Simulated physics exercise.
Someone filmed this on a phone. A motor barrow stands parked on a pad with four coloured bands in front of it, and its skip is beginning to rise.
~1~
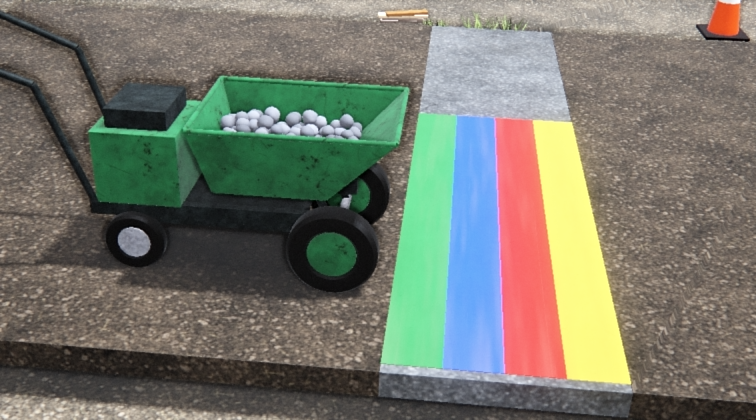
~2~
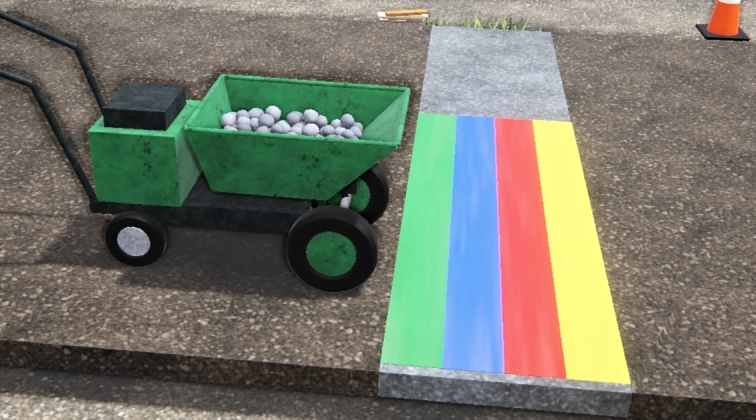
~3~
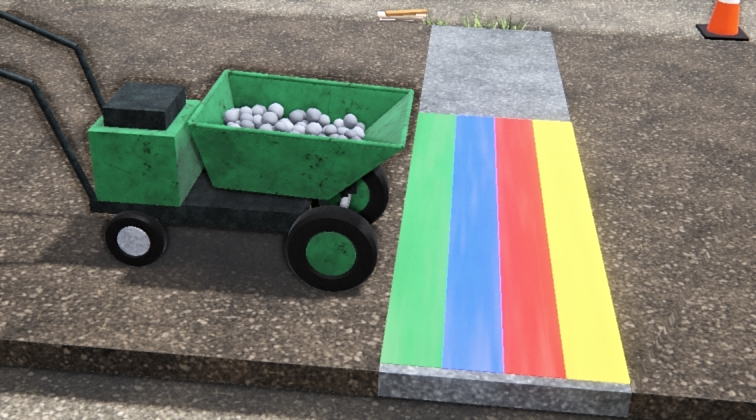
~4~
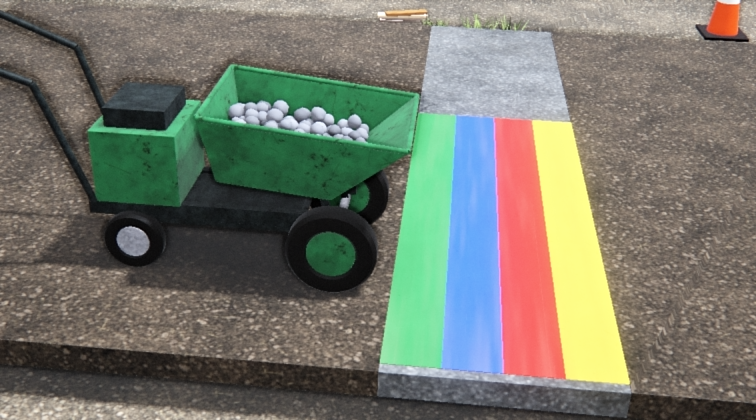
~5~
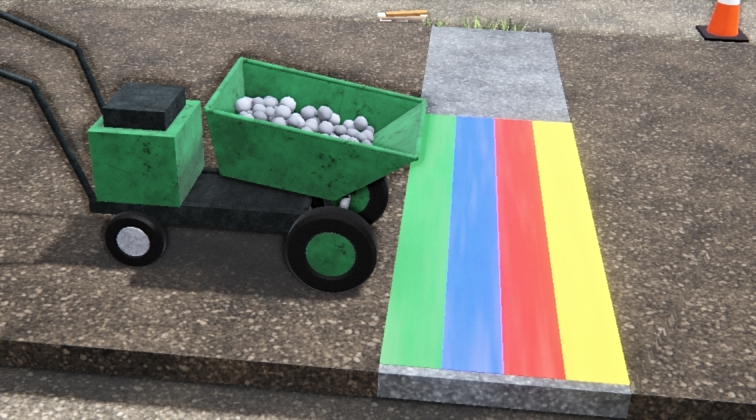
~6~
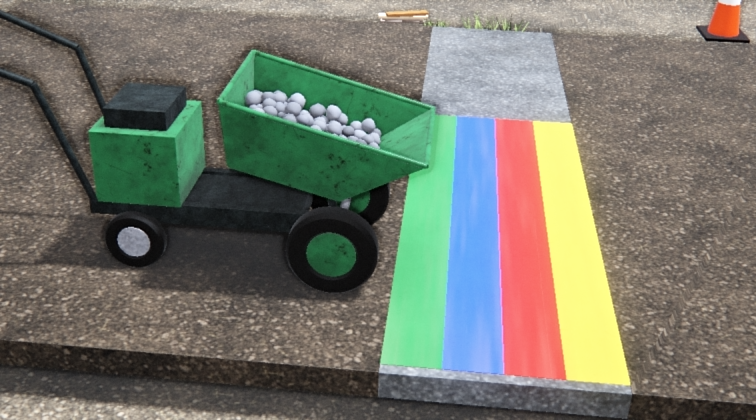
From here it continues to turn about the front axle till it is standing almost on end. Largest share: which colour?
Colour: Red.
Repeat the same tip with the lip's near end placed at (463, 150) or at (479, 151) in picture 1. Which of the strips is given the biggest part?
Well, from the first place it would be that yellow strip, and from the second that yellow strip.
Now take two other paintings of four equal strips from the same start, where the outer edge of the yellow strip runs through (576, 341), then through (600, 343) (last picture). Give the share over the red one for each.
In turn 30 and 30 in a hundred.
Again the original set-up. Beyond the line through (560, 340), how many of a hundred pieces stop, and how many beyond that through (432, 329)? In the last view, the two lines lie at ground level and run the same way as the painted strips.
Around 30 in a hundred for the first, 80 in a hundred for the second.
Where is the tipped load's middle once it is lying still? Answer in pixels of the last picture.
The centre settles at about (524, 265).
Soon after the last picture, skip tipped steeply; all in the skip.
A little later, skip tipped right over; about two thirds in the skip; about a quarter over the blue strip; a small part over the red strip.
Later still, skip tipped right over; about a quarter in the skip; about a quarter over the blue strip; about a third over the red strip; about a quarter over the yellow strip; a small part off the paint.
At rest, skip tipped right over; about a quarter in the skip; none over the green strip; about a quarter over the blue strip; about a third over the red strip; about a quarter over the yellow strip; a small part off the paint.
